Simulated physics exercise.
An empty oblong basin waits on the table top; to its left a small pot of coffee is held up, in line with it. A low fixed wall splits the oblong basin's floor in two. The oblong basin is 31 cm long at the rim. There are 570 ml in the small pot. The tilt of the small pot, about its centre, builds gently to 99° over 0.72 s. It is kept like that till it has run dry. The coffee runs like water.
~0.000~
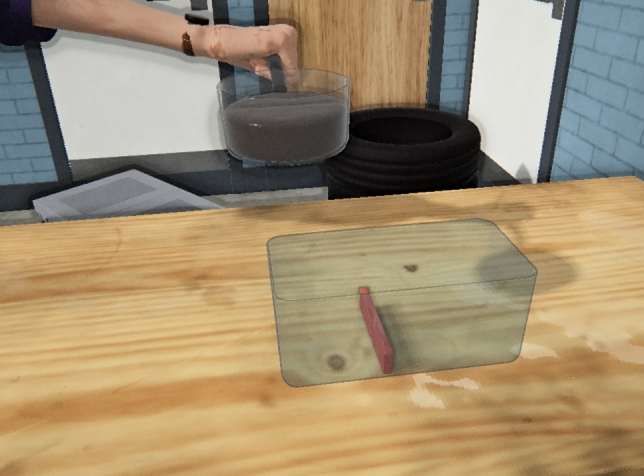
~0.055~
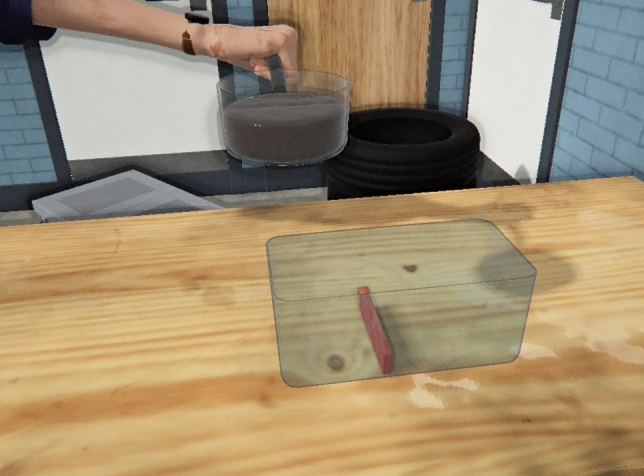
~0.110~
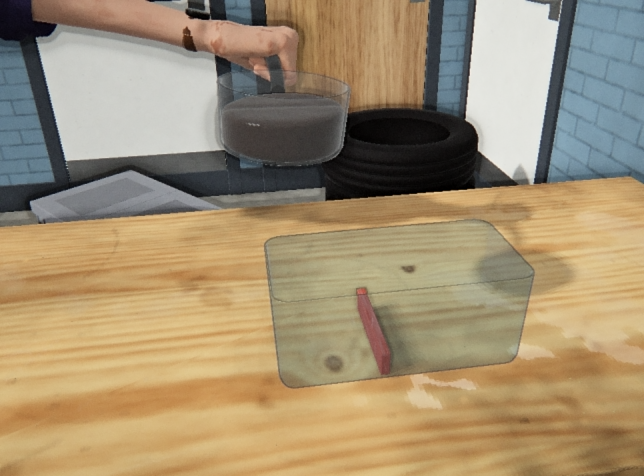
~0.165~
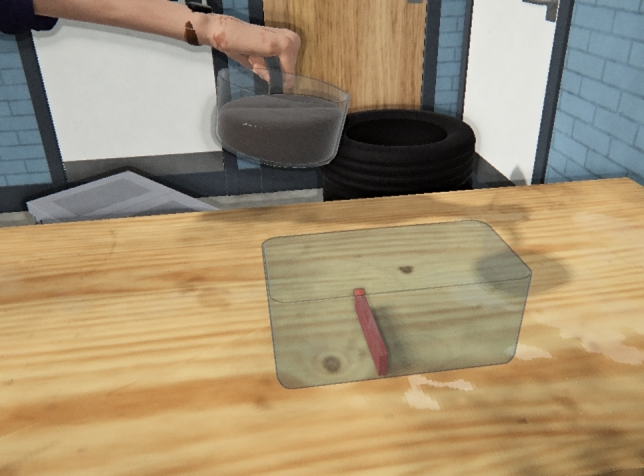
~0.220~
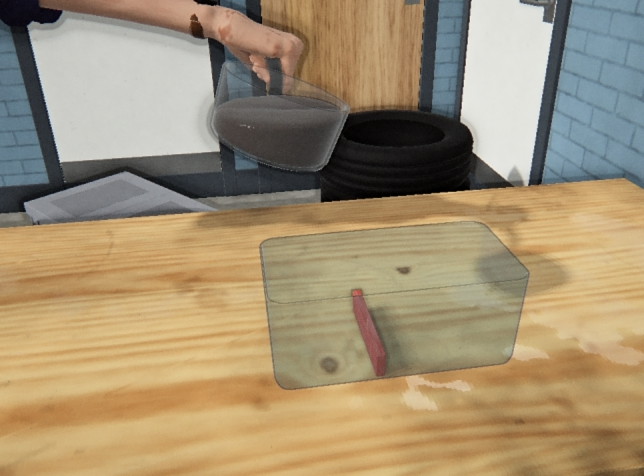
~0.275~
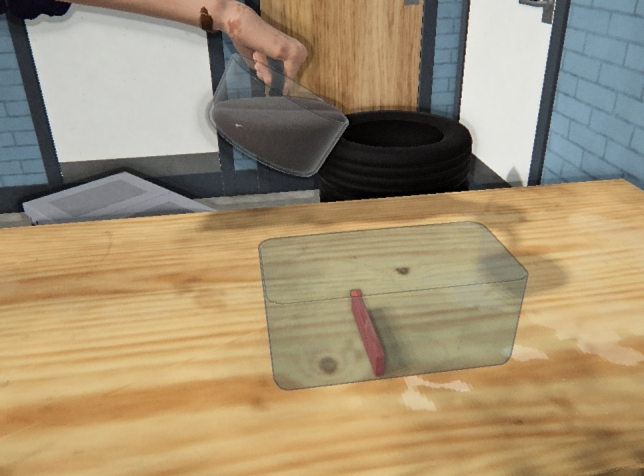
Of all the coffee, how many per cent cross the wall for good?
About 83 per cent.
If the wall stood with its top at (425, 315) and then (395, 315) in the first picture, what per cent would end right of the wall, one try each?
First 10, then 50 per cent.
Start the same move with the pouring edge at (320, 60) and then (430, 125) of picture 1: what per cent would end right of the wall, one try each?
In turn about 55 and 90 per cent.
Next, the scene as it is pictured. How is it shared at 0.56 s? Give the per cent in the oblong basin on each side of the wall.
Some 0 per cent left and 12 right.
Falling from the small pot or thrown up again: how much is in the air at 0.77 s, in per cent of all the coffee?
Some 14 per cent.
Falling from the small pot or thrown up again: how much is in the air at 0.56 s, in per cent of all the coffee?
About 52 per cent.
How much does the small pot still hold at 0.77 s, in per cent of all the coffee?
About 10 per cent.
By 0.56 s the tilt is 87° and 35 per cent is still to pour, 0 is left of the wall and 12 right of it.
By 0.77 s the tilt is 99° and 9 per cent is still to pour, 9 is left of the wall and 68 right of it.
By 0.98 s the tilt is 99° and 1 per cent is still to pour, 14 is left of the wall and 80 right of it.
By 1.22 s the tilt is 99° and 0 per cent is still to pour, 15 is left of the wall and 83 right of it.
At rest 16 per cent lies left of the wall, 83 right of it and 1 outside.
